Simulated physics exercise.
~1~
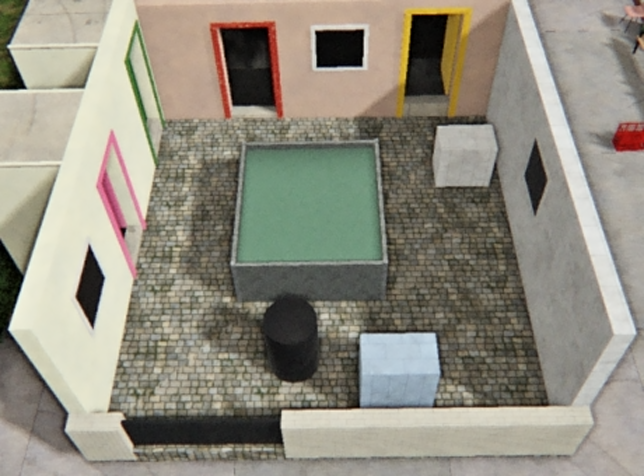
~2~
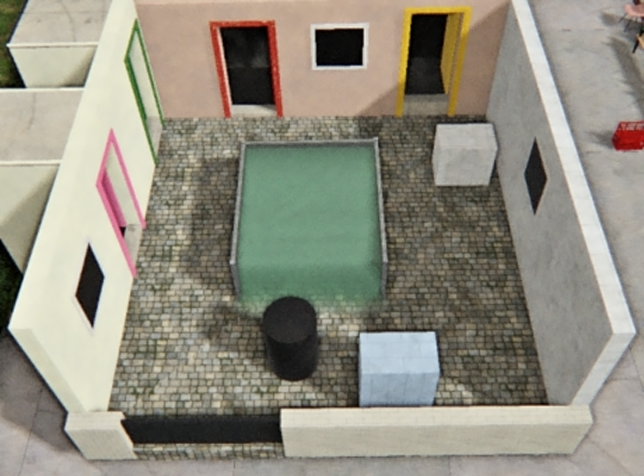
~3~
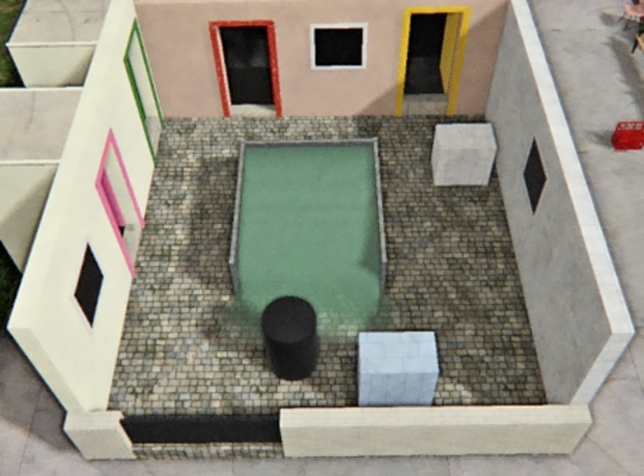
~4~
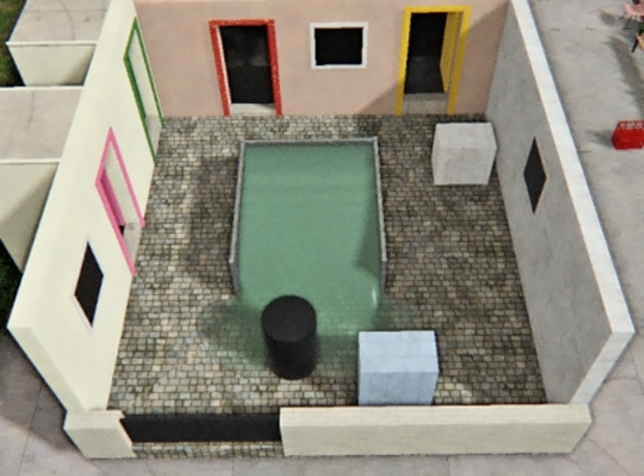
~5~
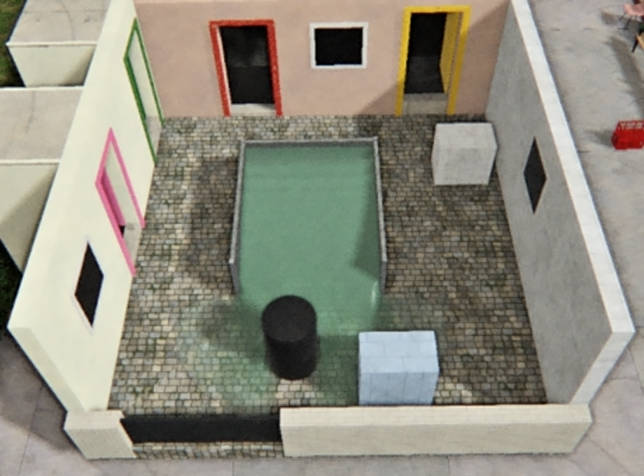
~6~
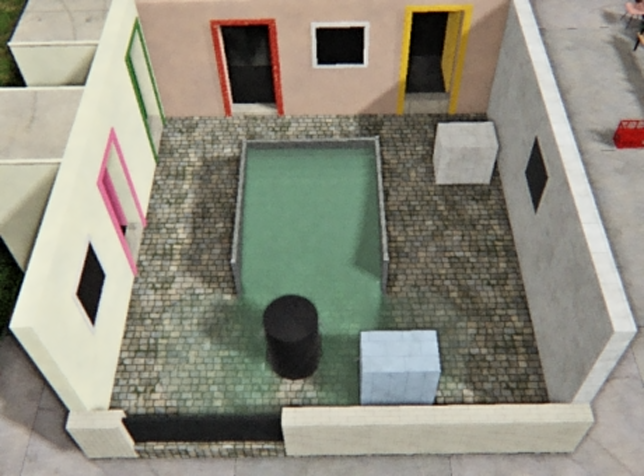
The clip opens on a walled, cobbled court seen from above, with a full tank of green water standing still. The tank's near side gives way and water pours out toward the viewer, then spreads around the black cylinder and reaches the pale blue box, thinning across the stones near the low front wall.
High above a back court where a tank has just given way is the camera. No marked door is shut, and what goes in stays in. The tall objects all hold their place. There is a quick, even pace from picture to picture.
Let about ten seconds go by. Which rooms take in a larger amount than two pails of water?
In the end, the yellow door takes in no more; the green door takes in no more; the red door takes in more; the pink door takes in no more.
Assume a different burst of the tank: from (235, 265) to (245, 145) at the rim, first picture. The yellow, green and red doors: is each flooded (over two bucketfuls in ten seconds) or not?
Here's how it turns out: The yellow door fails to reach the limit, the green door surpasses the limit, and the red door surpasses the limit.
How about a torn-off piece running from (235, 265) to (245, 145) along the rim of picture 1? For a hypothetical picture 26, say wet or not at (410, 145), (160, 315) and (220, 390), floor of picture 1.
Taking the spots in turn: Swamped, swamped and swamped.
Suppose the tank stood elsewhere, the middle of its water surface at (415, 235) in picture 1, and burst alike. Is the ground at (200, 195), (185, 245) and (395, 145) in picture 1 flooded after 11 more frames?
Going through the three spots in turn: Stays untouched, stays untouched, stays untouched.
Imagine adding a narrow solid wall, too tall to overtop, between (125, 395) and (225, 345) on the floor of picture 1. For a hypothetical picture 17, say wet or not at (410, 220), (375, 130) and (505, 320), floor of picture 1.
Results in order: Bone-dry / bone-dry / swamped.
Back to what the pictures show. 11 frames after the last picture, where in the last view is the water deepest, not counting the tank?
Check close to (118, 432).
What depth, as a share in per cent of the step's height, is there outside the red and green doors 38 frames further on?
I'd say around 170 and 60 in a hundred.
A moment on, water covers 35 % of the floor; the yellow door not reached, the green door not reached, the red door not reached, the pink door not reached.
Next, water covers 40 % of the floor; the yellow door not reached, the green door not reached, the red door not reached, the pink door not reached.
Then, water covers 70 % of the floor; the yellow door not reached, the green door wet at the sill, nothing in, the red door not reached, the pink door wet at the sill, nothing in.
Later, water covers 95 % of the floor; the yellow door wet at the sill, nothing in, the green door wet at the sill, nothing in, the red door over two buckets in, the pink door wet at the sill, nothing in.
In the end, water covers 95 % of the floor; the yellow door wet at the sill, nothing in, the green door wet at the sill, nothing in, the red door far over two buckets in, the pink door wet at the sill, nothing in.
